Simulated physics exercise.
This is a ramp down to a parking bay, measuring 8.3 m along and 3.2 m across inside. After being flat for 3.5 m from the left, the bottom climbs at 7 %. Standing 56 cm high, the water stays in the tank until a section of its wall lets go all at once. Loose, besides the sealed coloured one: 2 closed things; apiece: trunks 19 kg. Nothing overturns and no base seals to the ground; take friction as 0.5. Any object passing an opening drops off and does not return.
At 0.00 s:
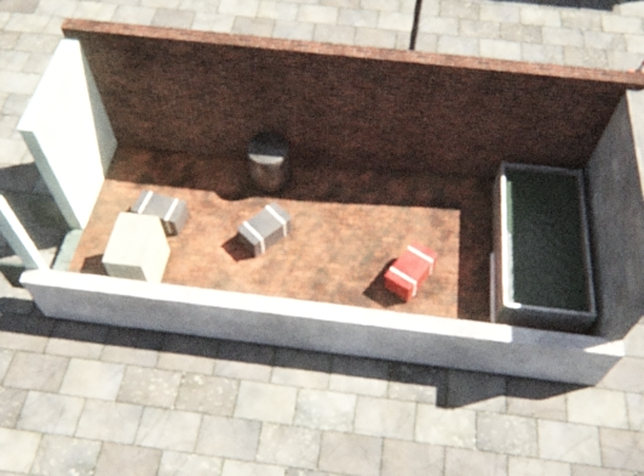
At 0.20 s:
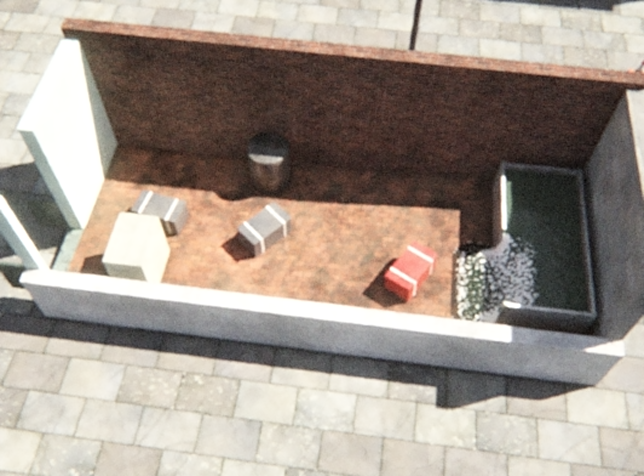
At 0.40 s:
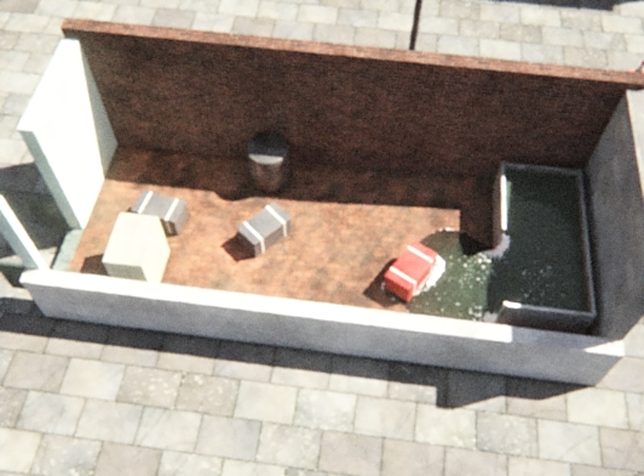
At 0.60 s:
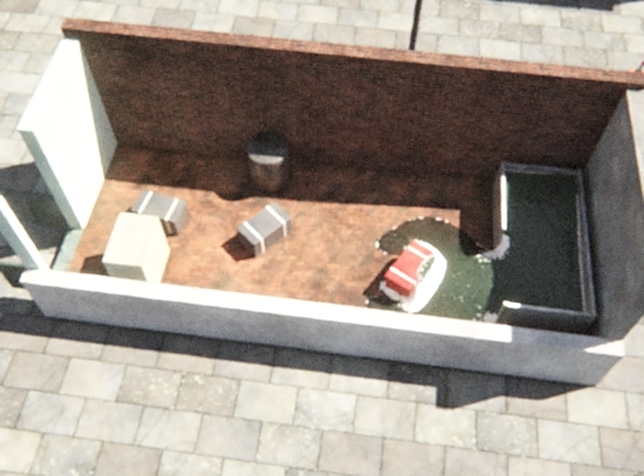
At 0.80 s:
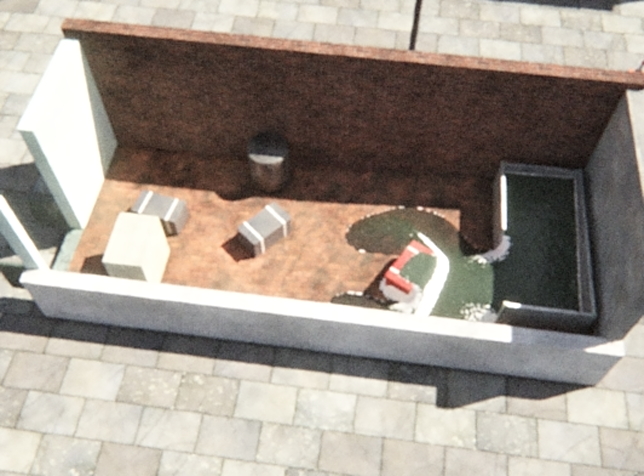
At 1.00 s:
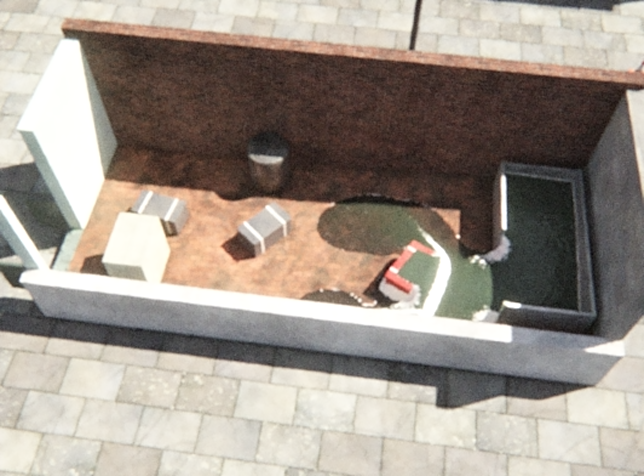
At first, dark water sits inside a tank at the right end of a walled enclosure, with a red trunk and other objects on the brick floor. Water then gushes through the tank's left side, froths around the trunk, and spreads leftward in a green pool, while the objects stay put.
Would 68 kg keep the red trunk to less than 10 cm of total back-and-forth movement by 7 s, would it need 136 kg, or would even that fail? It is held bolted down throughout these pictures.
Even the second fails.
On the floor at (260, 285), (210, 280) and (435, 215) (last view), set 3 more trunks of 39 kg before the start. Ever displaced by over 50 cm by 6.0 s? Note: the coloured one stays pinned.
In order: Greater, greater and greater.
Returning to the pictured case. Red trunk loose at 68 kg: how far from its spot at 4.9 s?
About 300 cm.
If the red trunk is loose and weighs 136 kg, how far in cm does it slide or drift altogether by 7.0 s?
The total path comes to around 120 cm.
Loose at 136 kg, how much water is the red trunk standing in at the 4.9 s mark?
Something like 6 centimetres.
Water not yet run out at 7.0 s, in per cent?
Remaining: Approx. 92 per cent.
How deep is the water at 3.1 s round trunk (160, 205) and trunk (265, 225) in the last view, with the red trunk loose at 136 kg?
Around 4 cm and 5 cm.
After 1.4 s the red trunk would be 134 cm from its start with 68 kg and 62 cm from its start with 136 kg; 12 cm of water round it then.
After 3.1 s the red trunk would be 290 cm from its start with 68 kg and 123 cm from its start with 136 kg; 9 cm of water round it then.
After 4.9 s the red trunk would be 300 cm from its start with 68 kg and 123 cm from its start with 136 kg; 6 cm of water round it then.
After 7.0 s the red trunk would be 299 cm from its start with 68 kg and 123 cm from its start with 136 kg; 7 cm of water round it then.
